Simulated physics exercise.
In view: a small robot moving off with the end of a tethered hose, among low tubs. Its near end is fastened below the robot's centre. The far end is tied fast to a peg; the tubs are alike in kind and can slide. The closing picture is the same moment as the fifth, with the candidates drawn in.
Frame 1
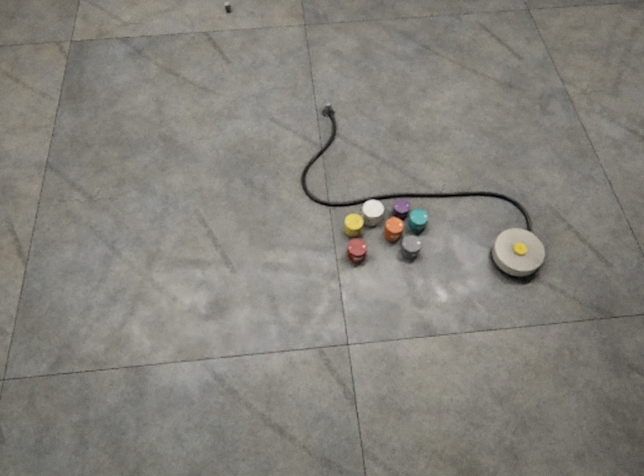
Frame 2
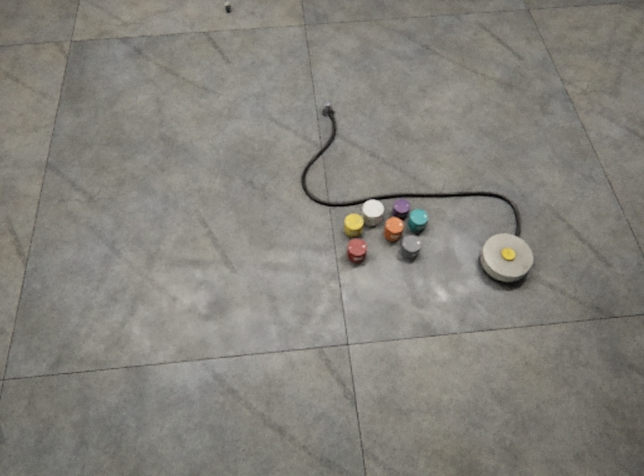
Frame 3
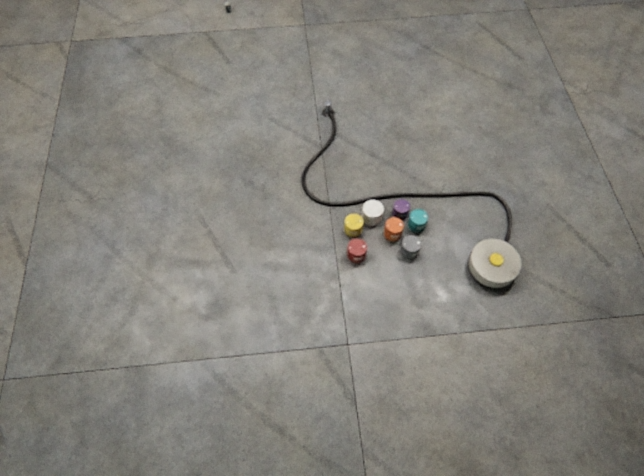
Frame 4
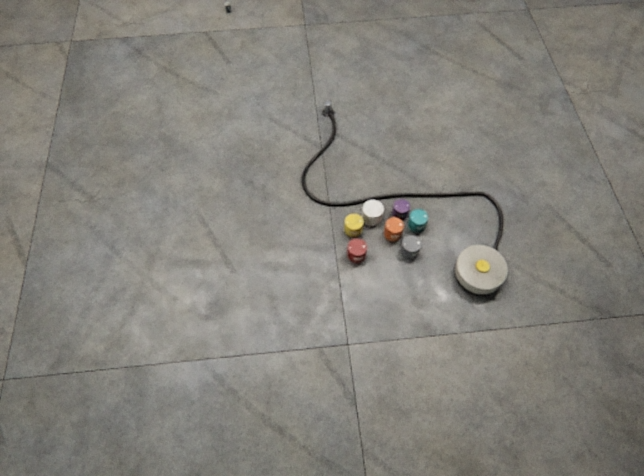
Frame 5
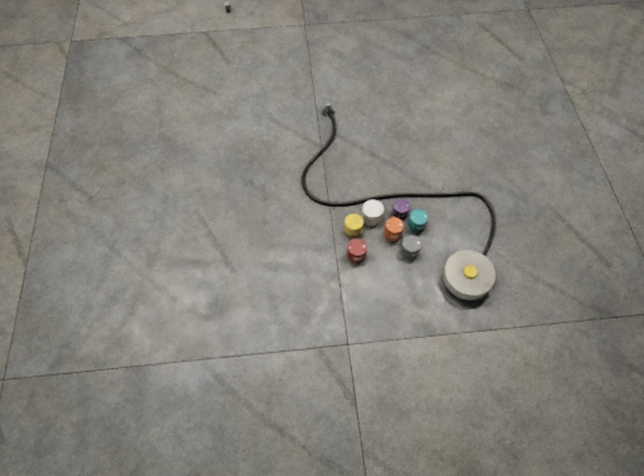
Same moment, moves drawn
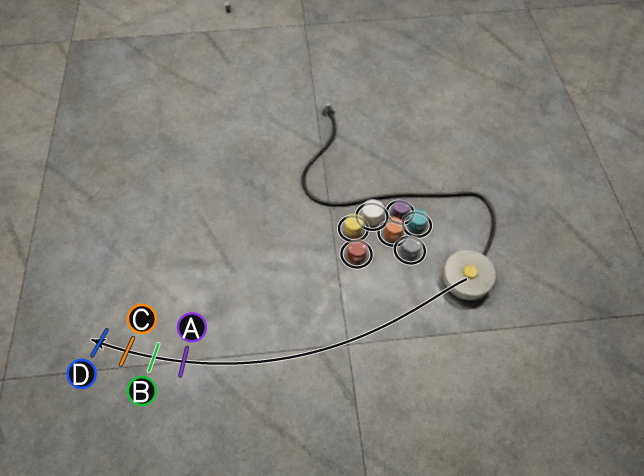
Grey tiled floor with a round pale device sliding slightly left and downward, trailing a black cord beside seven still, colourful tubs.
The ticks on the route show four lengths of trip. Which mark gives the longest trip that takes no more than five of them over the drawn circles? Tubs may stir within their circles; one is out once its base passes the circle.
A is the last stop within the limit.
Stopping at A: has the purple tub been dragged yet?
Yes.
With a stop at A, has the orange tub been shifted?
By then, yes.
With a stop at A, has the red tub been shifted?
No.
On the copy, A at (184, 362); B at (154, 357); C at (127, 351); D at (100, 343); the route from (466, 279) via (287, 358) to (92, 340).
On A. First, robot (382, 324).
Then, robot (278, 357).
Finally, robot (181, 359); orange tub (375, 226); purple tub (388, 210); grey tub (378, 243); white tub (370, 210); turquoise tub (392, 224); four over the rings.
By contrast, B has seven over the rings; C has seven over the rings; D has seven over the rings.
